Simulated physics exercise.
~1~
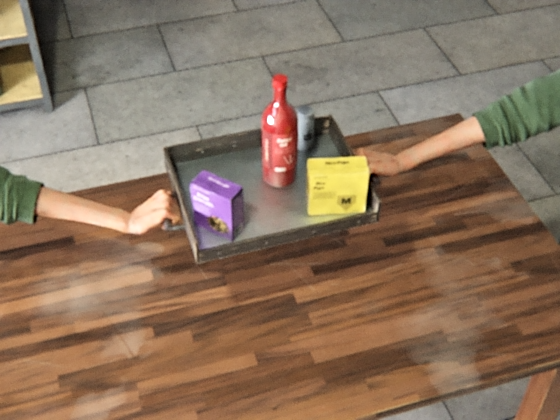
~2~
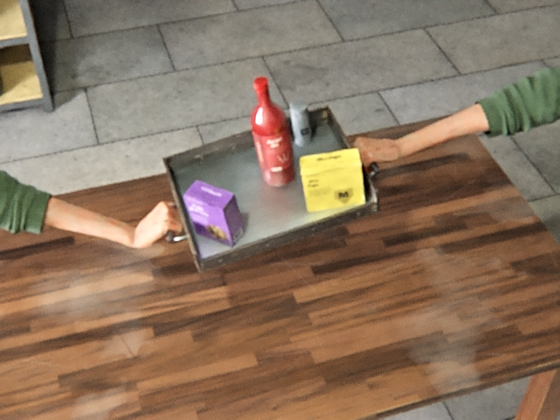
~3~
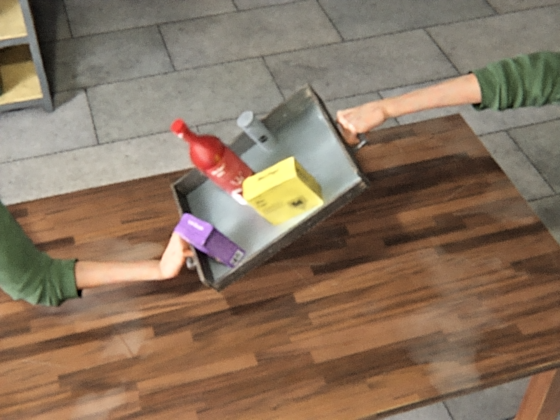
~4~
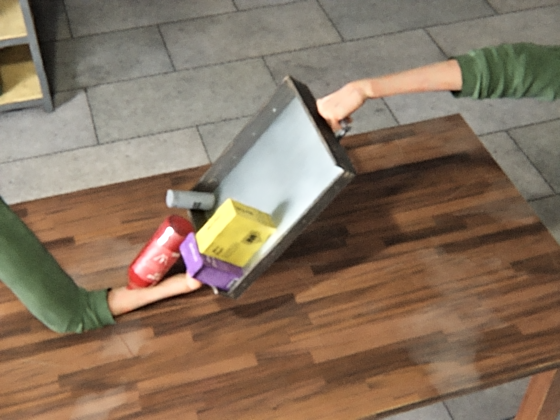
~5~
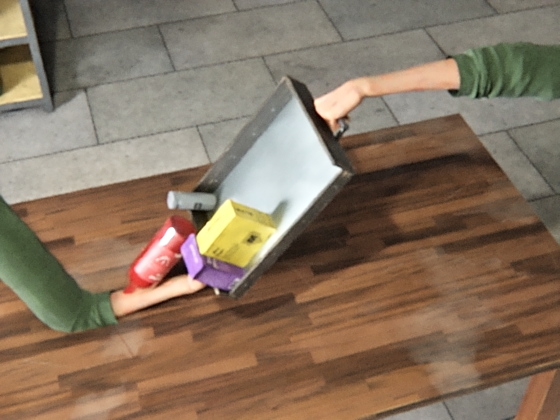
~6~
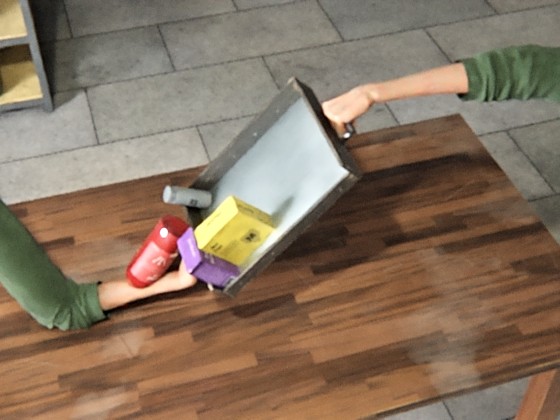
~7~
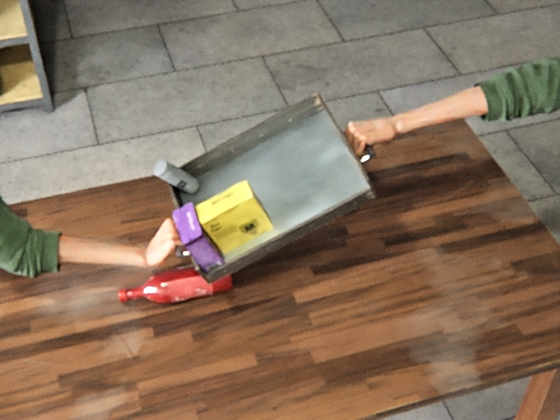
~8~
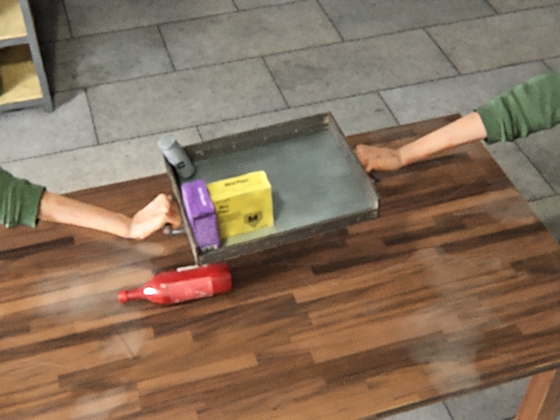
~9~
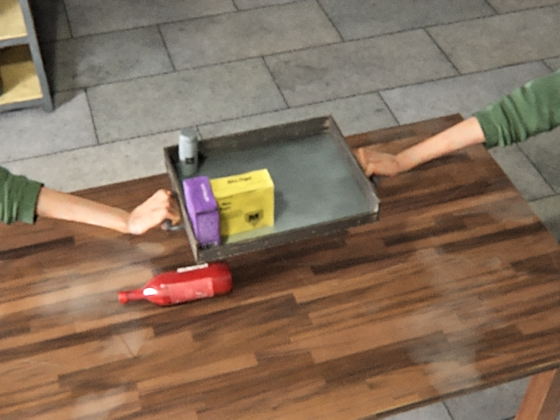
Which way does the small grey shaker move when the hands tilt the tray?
The grey shaker moves to the left, ending up near the left side of the tray.
